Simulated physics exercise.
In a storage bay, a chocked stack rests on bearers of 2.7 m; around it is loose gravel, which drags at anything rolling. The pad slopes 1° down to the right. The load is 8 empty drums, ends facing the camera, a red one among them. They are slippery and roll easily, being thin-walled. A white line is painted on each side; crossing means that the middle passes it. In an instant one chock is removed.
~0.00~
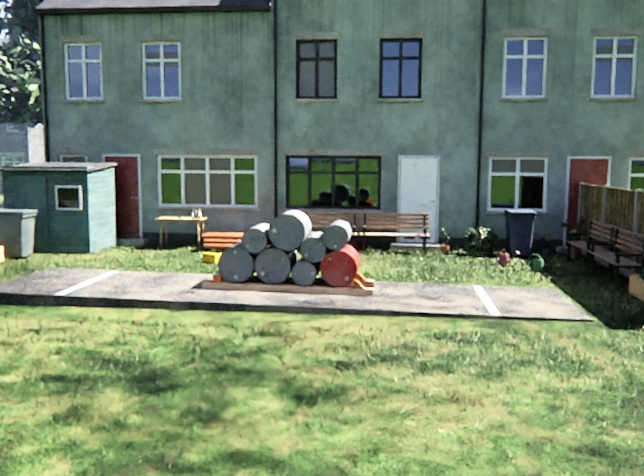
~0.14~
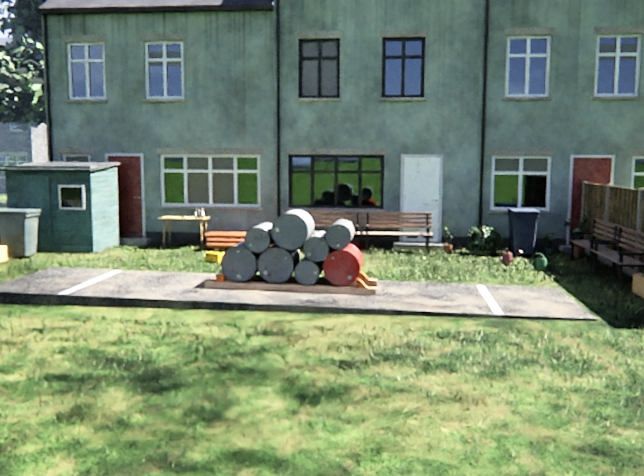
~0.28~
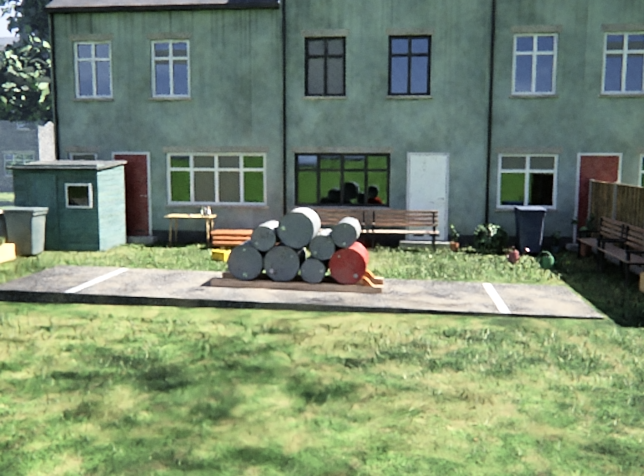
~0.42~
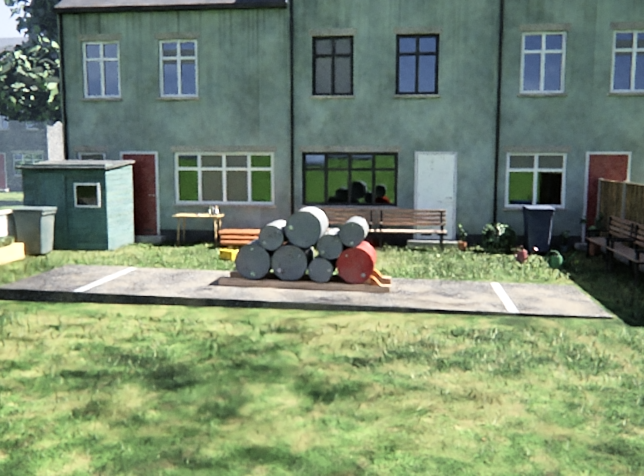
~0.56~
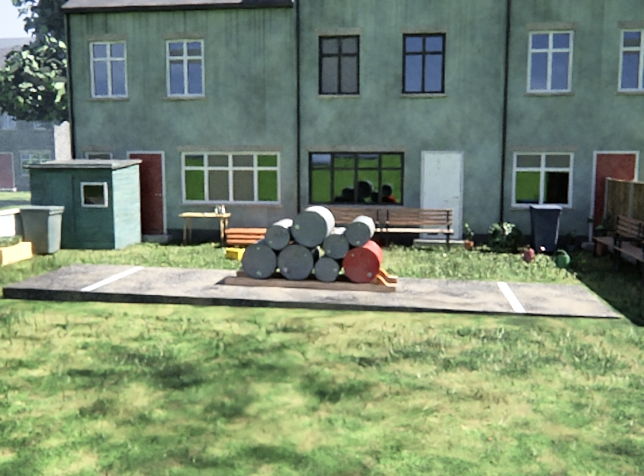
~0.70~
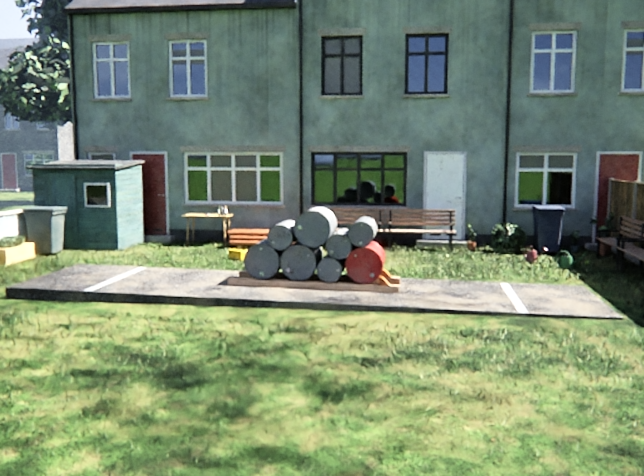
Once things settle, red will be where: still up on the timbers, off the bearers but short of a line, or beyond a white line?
The red one finishes still up on the timbers.
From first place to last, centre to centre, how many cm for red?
About: Red 0.
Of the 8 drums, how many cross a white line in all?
In all, 0.
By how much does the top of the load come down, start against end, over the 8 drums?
Roughly 0 cm.
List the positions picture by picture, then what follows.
Red at (338, 269); both chocks in; lines at (85, 284) and (487, 301); the pad slopes 1° down to the right; 4 of the 8 form the bottom row, in the first frame.
Red at (341, 268), in the second frame.
Red at (347, 267); left chock gone, in the third frame.
Red at (355, 266), in the fourth frame.
Red at (361, 265), in the fifth frame.
Red at (364, 266); lines at (113, 280) and (514, 299), in the sixth frame.
After 1.0 s, red is on the bearers, 55 cm from the bearers' right end; 0 over a line so far.
At rest (1.4 s), red is on the bearers, 55 cm from the bearers' right end; 0 over a line so far.
